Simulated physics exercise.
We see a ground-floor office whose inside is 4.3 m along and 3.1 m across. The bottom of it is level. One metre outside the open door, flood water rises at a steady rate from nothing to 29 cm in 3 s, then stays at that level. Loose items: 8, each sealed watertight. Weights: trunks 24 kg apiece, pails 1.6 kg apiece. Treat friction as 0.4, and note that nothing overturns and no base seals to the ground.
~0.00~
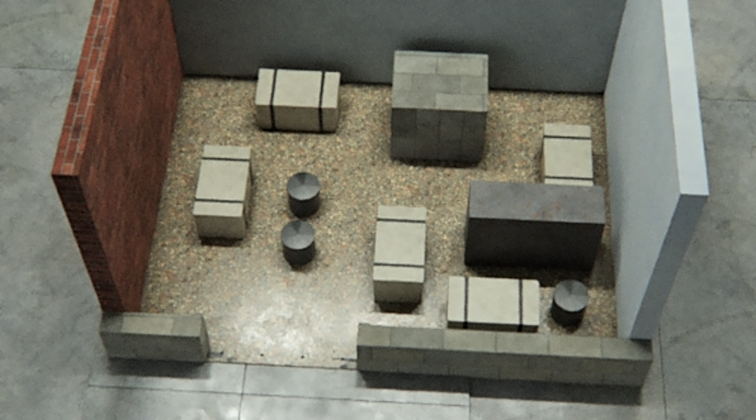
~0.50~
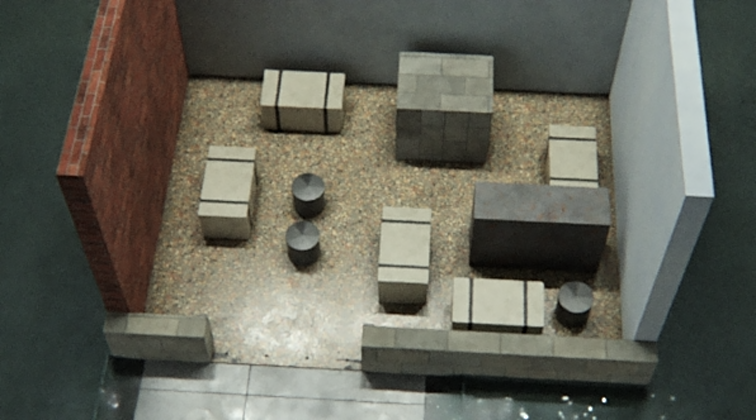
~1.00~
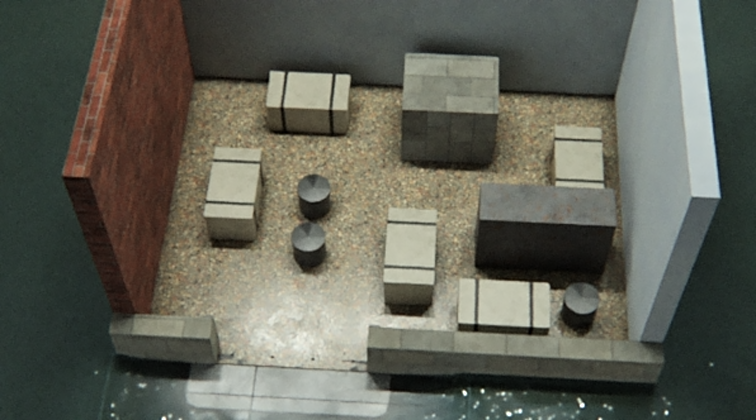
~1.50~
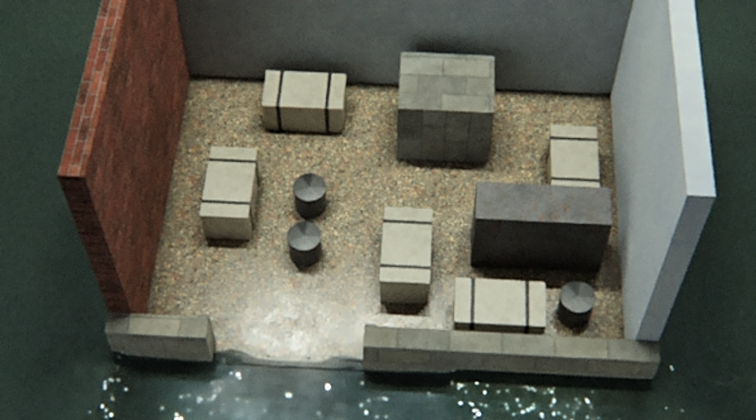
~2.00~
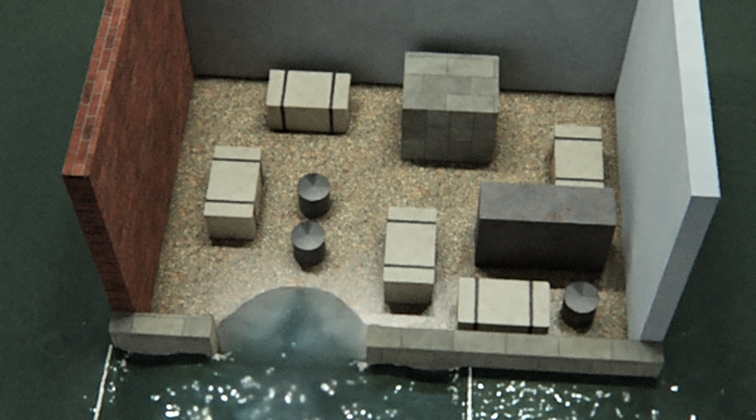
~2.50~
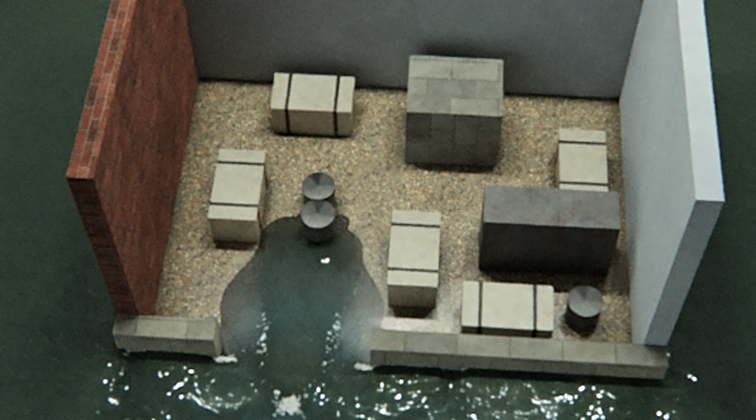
Dark water rose around a walled room with a brick wall on the left, then poured through the front gap and spread across the gravelly floor, pushing one pail back toward another.
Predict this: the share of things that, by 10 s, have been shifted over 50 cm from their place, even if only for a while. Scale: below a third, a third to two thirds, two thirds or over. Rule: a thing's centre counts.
The portion lies in the middle.
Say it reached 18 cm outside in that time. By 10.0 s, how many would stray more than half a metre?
You'd get 3 in that case.
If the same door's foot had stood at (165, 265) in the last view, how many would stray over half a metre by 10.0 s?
The answer then is 7.
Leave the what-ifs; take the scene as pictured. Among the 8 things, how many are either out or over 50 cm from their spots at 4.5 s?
Count: 3.
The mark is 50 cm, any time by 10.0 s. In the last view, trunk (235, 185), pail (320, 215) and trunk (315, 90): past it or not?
So that's beyond it for the first, beyond it for the second and inside it for the last.
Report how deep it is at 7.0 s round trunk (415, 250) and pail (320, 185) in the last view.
Depths: Near 5 cm, then near 22 cm.
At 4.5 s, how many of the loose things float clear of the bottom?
It comes to 3.
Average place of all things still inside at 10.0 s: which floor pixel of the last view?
Close to pixel (423, 202).
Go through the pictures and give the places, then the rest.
In the first picture, a pail at (298, 234), on the bottom; a pail at (303, 186) rests on the ground; 0.0 m2 under water; 0 of 8 have shifted.
In the second picture, a pail at (302, 235) rests on the ground; a pail at (308, 187) rests on the ground; 0.0 m2 under water; 0 of 8 have shifted.
In the third picture, a pail at (308, 237), on the bottom; a pail at (314, 188), on the bottom; 0.0 m2 under water; 0 of 8 have shifted.
In the fourth picture, a pail at (304, 236), on the bottom; a pail at (310, 187) rests on the ground; 0.0 m2 under water; 0 of 8 have shifted.
In the fifth picture, a pail at (308, 235), on the bottom; a pail at (314, 187) rests on the ground; water covers 0.6 m2; 0 of 8 have shifted.
In the sixth picture, a pail at (318, 214), on the bottom, 28 cm from its start; a pail at (318, 186) rests on the ground, 5 cm from its start; 1.6 m2 under water; 1 of 8 have shifted.
After 3.5 s 2 of 8 are over 50 cm from their spots; 2 afloat.
After 4.5 s 3 of 8 are over 50 cm from their spots; 3 afloat.
After 7.0 s 3 of 8 are over 50 cm from their spots; 5 afloat.
After 10.0 s 3 of 8 are over 50 cm from their spots, and 3 have been at some point; 8 afloat.
